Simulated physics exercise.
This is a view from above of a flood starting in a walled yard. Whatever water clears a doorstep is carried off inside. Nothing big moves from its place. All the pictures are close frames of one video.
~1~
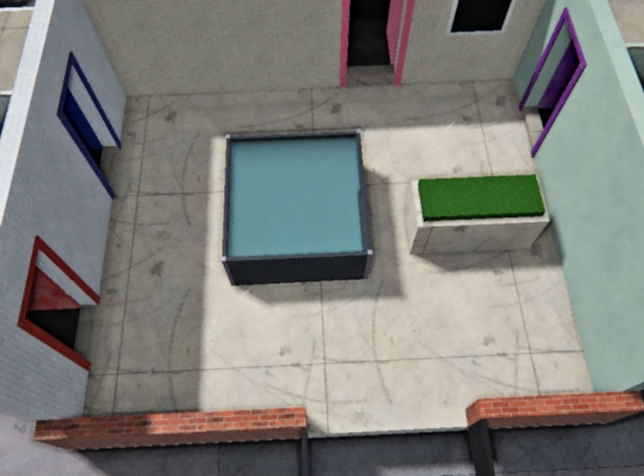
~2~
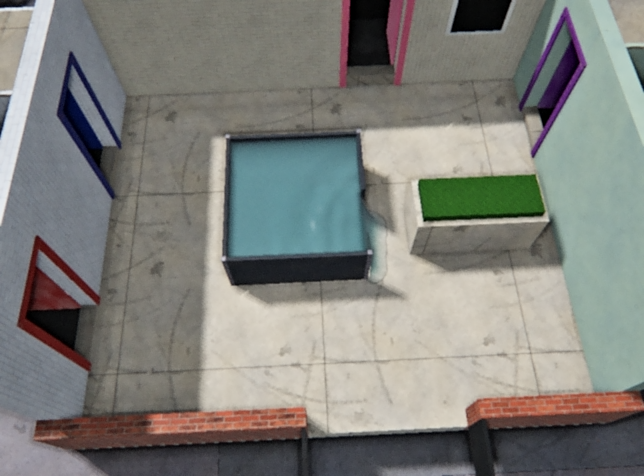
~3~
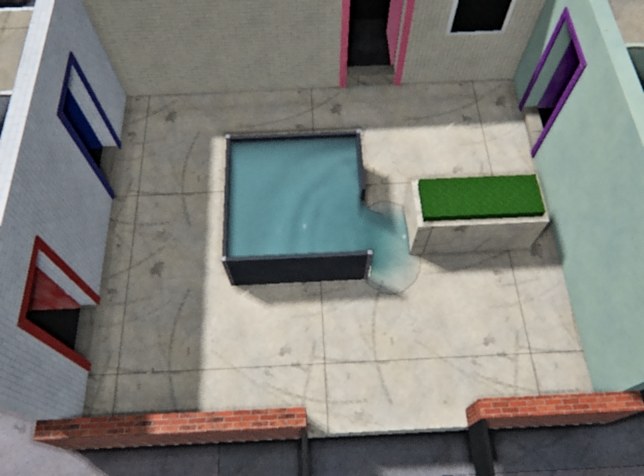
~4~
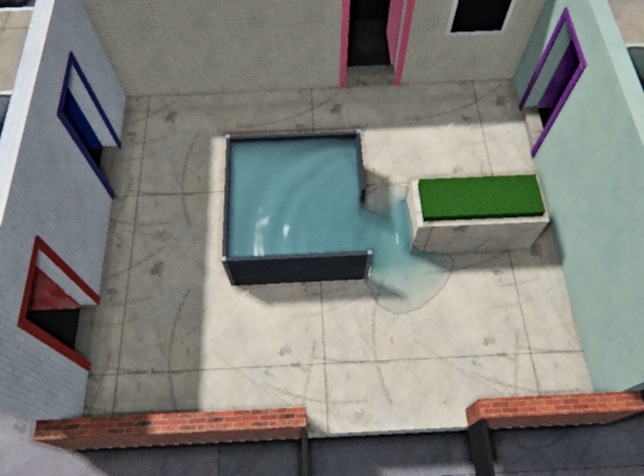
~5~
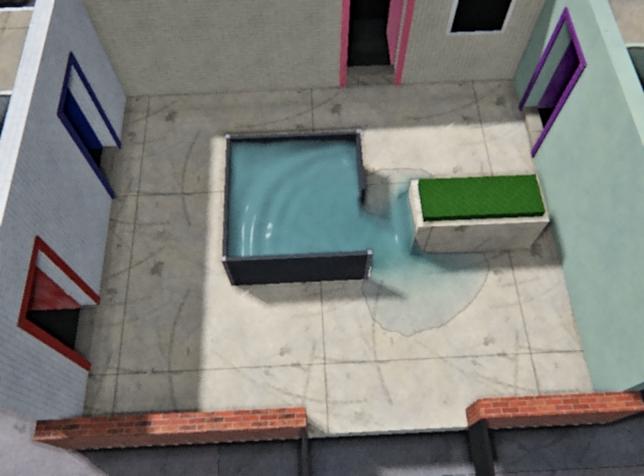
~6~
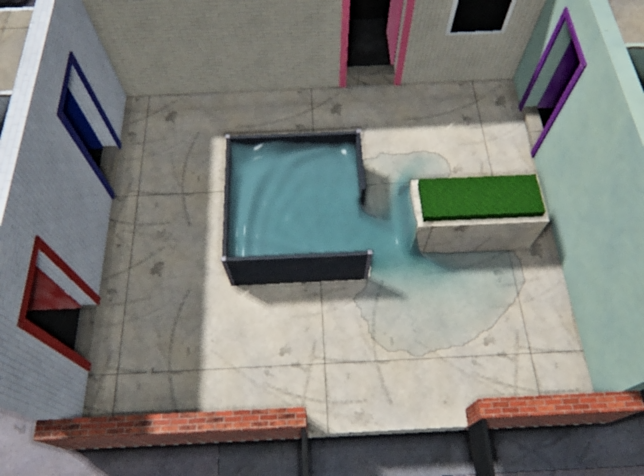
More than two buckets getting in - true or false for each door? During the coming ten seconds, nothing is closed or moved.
Red door: False; pink door: False; purple door: False; blue door: False.
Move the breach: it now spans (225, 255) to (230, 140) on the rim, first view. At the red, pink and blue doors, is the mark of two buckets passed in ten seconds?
Against the threshold, red door beats it, pink door misses it, blue door beats it.
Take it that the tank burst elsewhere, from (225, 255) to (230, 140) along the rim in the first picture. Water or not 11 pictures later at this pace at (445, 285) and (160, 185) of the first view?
Still dry, Soaked.
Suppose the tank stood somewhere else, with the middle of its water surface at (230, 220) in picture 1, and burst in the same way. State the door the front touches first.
The pink-painted one, that's the one.
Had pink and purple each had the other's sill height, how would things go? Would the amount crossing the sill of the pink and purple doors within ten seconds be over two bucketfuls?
Then the pink door goes past the mark, and the purple door falls below the mark.
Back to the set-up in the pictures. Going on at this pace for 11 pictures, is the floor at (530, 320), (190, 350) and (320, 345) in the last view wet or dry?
The three points read soaked through, clear and clear.
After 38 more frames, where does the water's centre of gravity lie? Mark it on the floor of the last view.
Point: (379, 222).
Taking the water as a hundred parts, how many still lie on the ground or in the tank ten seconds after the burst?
I'd say roughly 70 percent.
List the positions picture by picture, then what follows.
The first frame shows still water in the open tank at (295, 195).
In the second frame, water pours out at (362, 237) and has run to (372, 280).
In the third frame, water pours out at (362, 239) and has run to (402, 211).
In the fourth frame, water pours out at (362, 240) and has run to (447, 266).
In the fifth frame, the front is at (483, 271), out from the gap at (362, 240).
In the sixth frame, the front is at (519, 277), out from the gap at (362, 239).
A moment on, water covers 35 % of the floor; the red door not reached, the pink door not reached, the purple door not reached, the blue door not reached.
Next, water covers 40 % of the floor; the red door not reached, the pink door wet at the sill, nothing in, the purple door wet at the sill, nothing in, the blue door not reached.
Then, water covers 50 % of the floor; the red door not reached, the pink door under two buckets in, the purple door wet at the sill, nothing in, the blue door not reached.
Later, water covers 65 % of the floor; the red door not reached, the pink door under two buckets in, the purple door under two buckets in, the blue door wet at the sill, nothing in.
In the end, water covers 85 % of the floor; the red door wet at the sill, nothing in, the pink door under two buckets in, the purple door under two buckets in, the blue door wet at the sill, nothing in.
